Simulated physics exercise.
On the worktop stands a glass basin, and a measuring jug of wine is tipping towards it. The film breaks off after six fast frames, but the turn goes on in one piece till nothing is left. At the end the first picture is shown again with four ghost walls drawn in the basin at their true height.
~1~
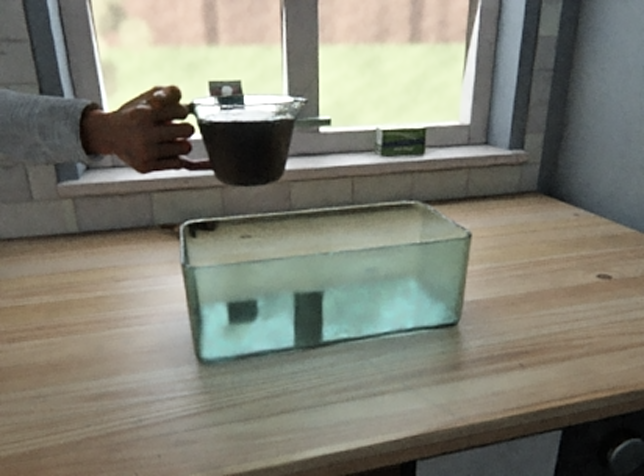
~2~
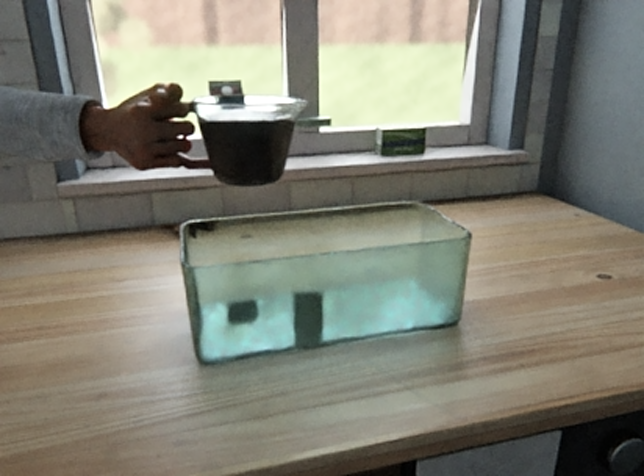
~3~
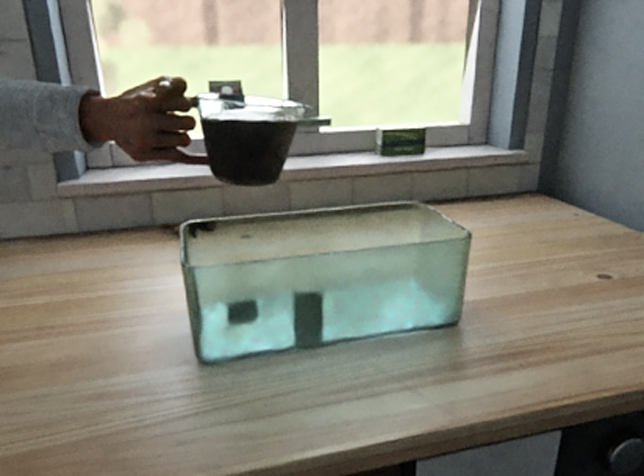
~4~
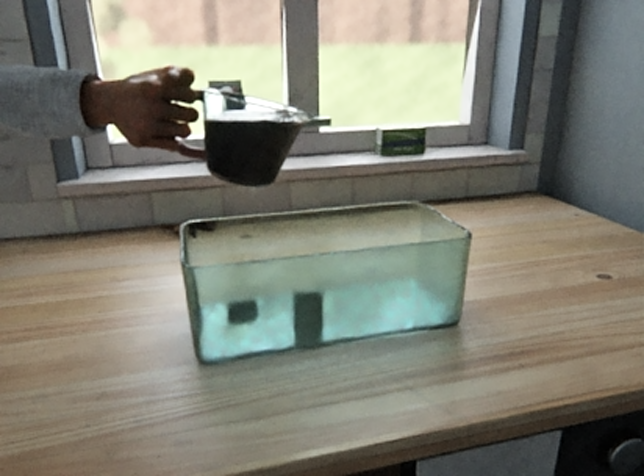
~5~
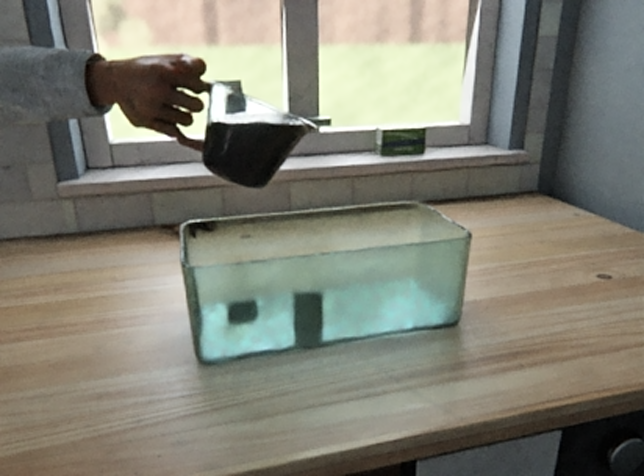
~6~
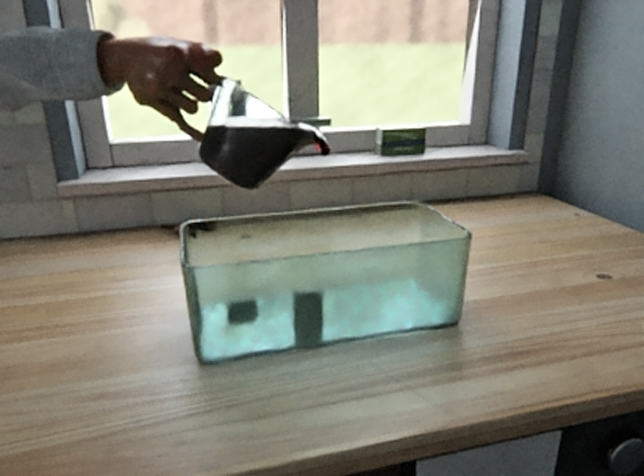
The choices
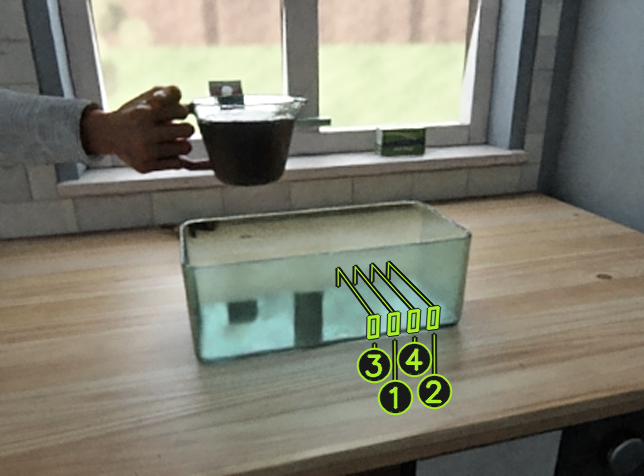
A hand tilts a jug of dark wine above a glass basin until wine reaches the lip.
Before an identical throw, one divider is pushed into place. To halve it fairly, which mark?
Take 3.
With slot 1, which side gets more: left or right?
The left one.
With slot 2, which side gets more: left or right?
More ends on the left.
On the marked copy, 1 at (394, 340); 2 at (434, 334); 3 at (374, 344); 4 at (414, 337).
With 1, about 87 % ends left of the wall and 11 % right of it.
With 2, about 85 % ends left of the wall and 14 % right of it.
With 3, about 54 % ends left of the wall and 46 % right of it.
With 4, about 88 % ends left of the wall and 11 % right of it.
